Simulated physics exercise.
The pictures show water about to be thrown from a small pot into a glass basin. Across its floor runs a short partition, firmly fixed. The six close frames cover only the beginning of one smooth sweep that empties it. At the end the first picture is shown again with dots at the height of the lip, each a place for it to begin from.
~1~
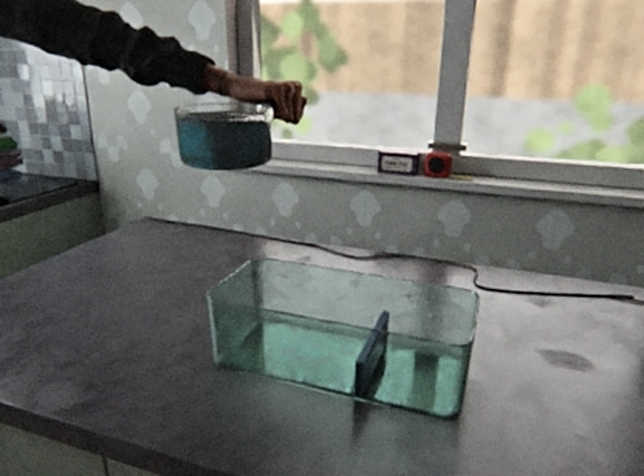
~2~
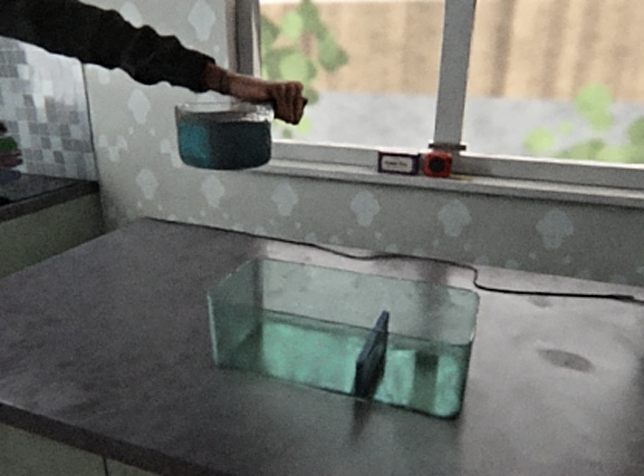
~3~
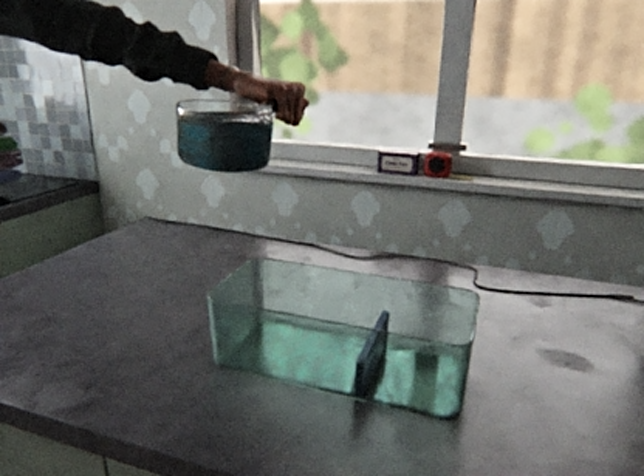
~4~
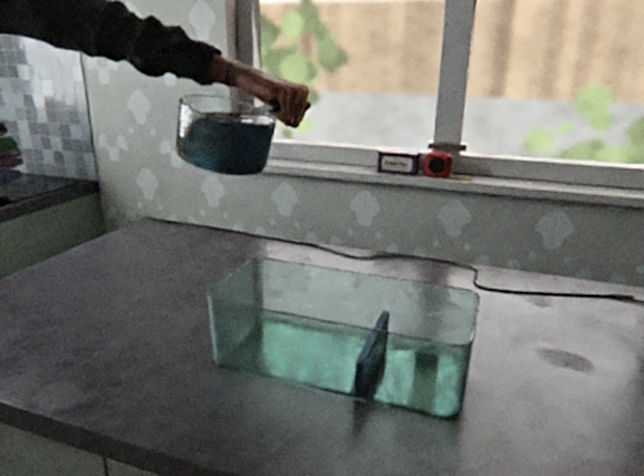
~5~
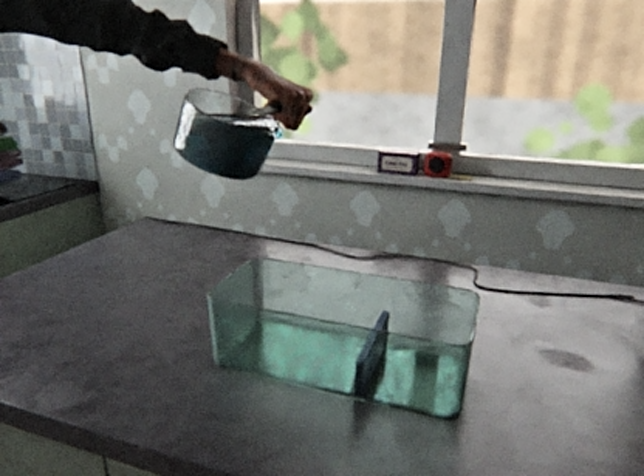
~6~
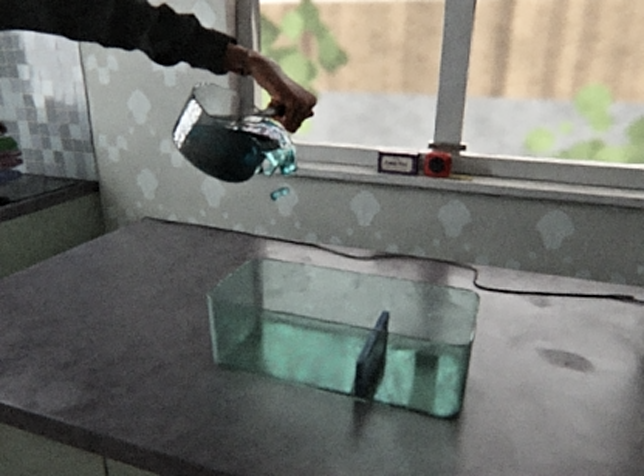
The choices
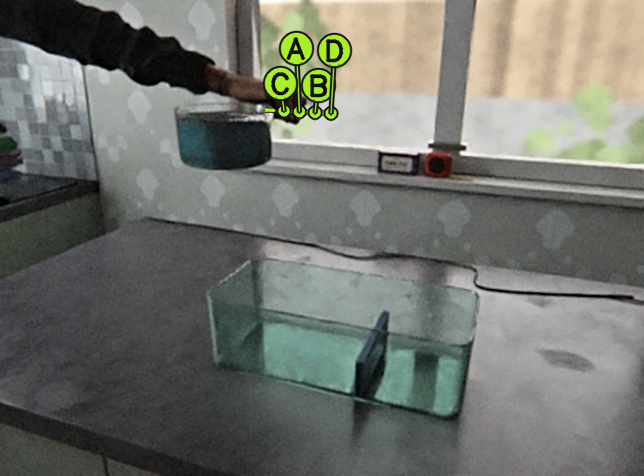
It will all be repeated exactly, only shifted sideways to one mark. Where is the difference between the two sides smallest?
B.
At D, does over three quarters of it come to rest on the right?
No, it does not.
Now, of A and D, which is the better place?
That would be D.
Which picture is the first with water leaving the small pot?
In picture 5.
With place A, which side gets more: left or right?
The left one.
On the marked copy, A at (299, 111); B at (315, 112); C at (284, 110); D at (331, 113).
Choosing A, about 81 % ends left of the wall and 16 % right of it; 3 % is lost outside.
Choosing B, about 53 % ends left of the wall and 45 % right of it.
Choosing C, about 95 % ends left of the wall and 3 % right of it.
Choosing D, about 33 % ends left of the wall and 65 % right of it.
